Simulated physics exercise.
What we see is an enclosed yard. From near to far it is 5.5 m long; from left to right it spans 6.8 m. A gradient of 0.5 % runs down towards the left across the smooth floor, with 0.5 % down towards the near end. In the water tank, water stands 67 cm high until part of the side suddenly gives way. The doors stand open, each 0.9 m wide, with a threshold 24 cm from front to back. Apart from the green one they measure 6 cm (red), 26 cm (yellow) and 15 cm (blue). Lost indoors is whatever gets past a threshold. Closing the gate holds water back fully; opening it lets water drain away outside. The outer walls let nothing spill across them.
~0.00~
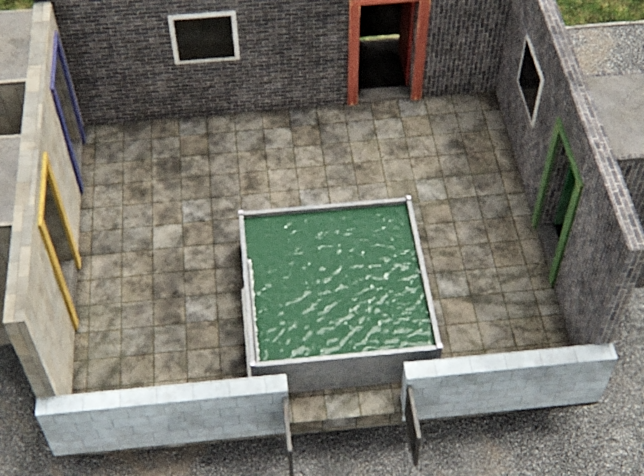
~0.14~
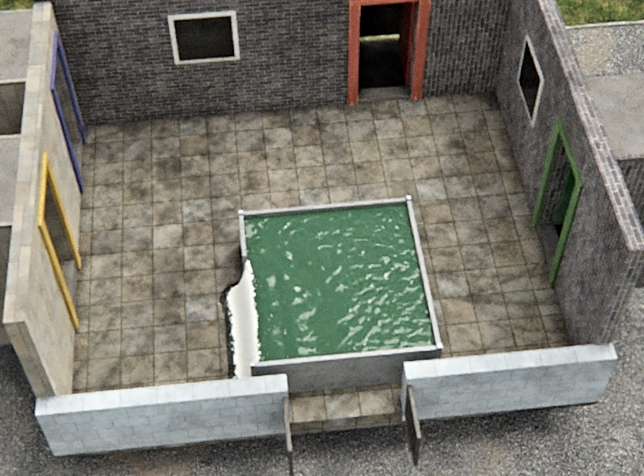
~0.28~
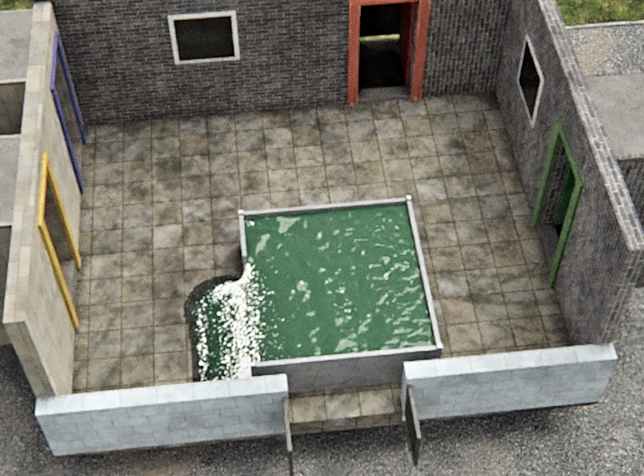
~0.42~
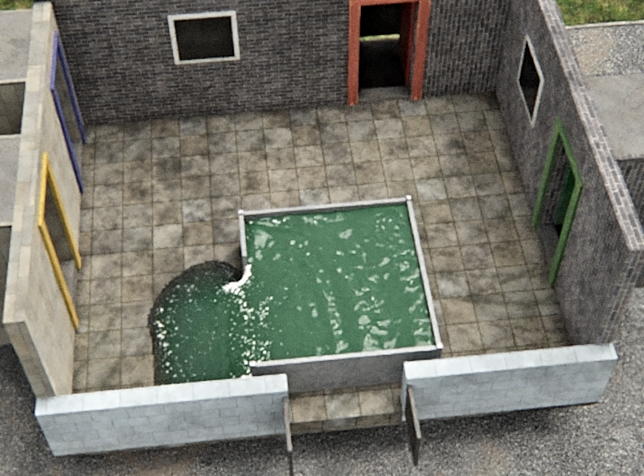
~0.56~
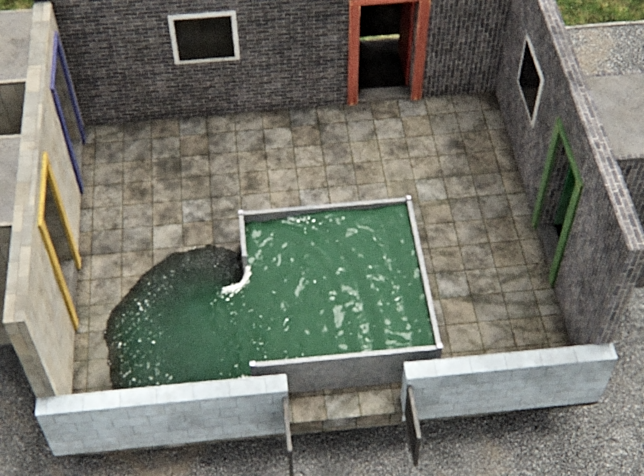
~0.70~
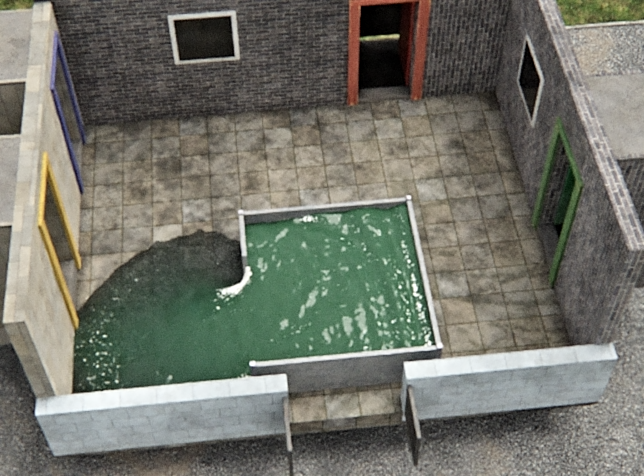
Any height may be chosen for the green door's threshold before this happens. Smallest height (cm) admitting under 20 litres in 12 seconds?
Roughly 6.5 cm.
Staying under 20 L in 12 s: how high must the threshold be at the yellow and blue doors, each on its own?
About 29 cm at yellow and about 22 cm at blue.
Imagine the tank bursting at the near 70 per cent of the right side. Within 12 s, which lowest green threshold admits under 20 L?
The answer is some 31 cm.
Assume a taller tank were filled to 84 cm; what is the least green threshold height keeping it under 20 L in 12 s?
You'd need a step of close to 9.5 cm.
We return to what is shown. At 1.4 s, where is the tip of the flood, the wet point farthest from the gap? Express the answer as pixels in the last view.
Lab note: Front tip approx. at (80, 224).
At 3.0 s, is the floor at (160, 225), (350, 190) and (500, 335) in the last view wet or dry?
One by one: Drenched, clear, clear.
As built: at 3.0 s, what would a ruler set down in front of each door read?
Depths in cm - green: 0, red: 0, yellow: 31, blue: 10.
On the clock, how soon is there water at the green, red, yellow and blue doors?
Green at 6.0 s, red at 4.0 s, yellow at 0.8 s and blue at 1.8 s.
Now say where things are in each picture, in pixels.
The water tank at (335, 280) is whole and still, 67 cm deep; the green door at (556, 210) is dry, in the first frame.
The gap is at (253, 327), the front 0.3 m out at a hidden place; the back of the water tank holds 67 cm, in the second frame.
Water pours out at (253, 330) and has run 0.8 m, to (192, 321); about 12 cm deep outside, 67 cm at the back, in the third frame.
The gap is at (253, 330), the front 1.4 m out at (154, 321); the back of the water tank holds 67 cm, in the fourth frame.
The front is at (114, 346), 1.9 m from the gap at (253, 330); 4.2 m2 of floor is wet, 66 cm left at the back, in the fifth frame.
Water pours out at (253, 330) and has run 2.5 m, to (74, 380); about 7 cm deep outside, 61 cm at the back; 4.4 m in a straight line remain to the green door at (556, 210), in the sixth frame.
After 1.4 s water covers 25 % of the floor, deepest (66 cm) near (72, 428); it has not reached the green door.
After 3.0 s water covers 40 % of the floor, deepest (43 cm) near (72, 416); it has not reached the green door.
After 12.0 s water covers 100 % of the floor, deepest (18 cm) near (506, 385); 9 cm at the green door, 0 litres in over its 13 cm threshold.
At the green door as built, the water arrived by 6.3 s and peaked near 11 cm at 8.2 s.
Run again over the same 12 s with other heights there, 35 litres in over 5 cm, 15 litres over 7 cm. The limit of 20 litres is kept from about 6.5 cm up.
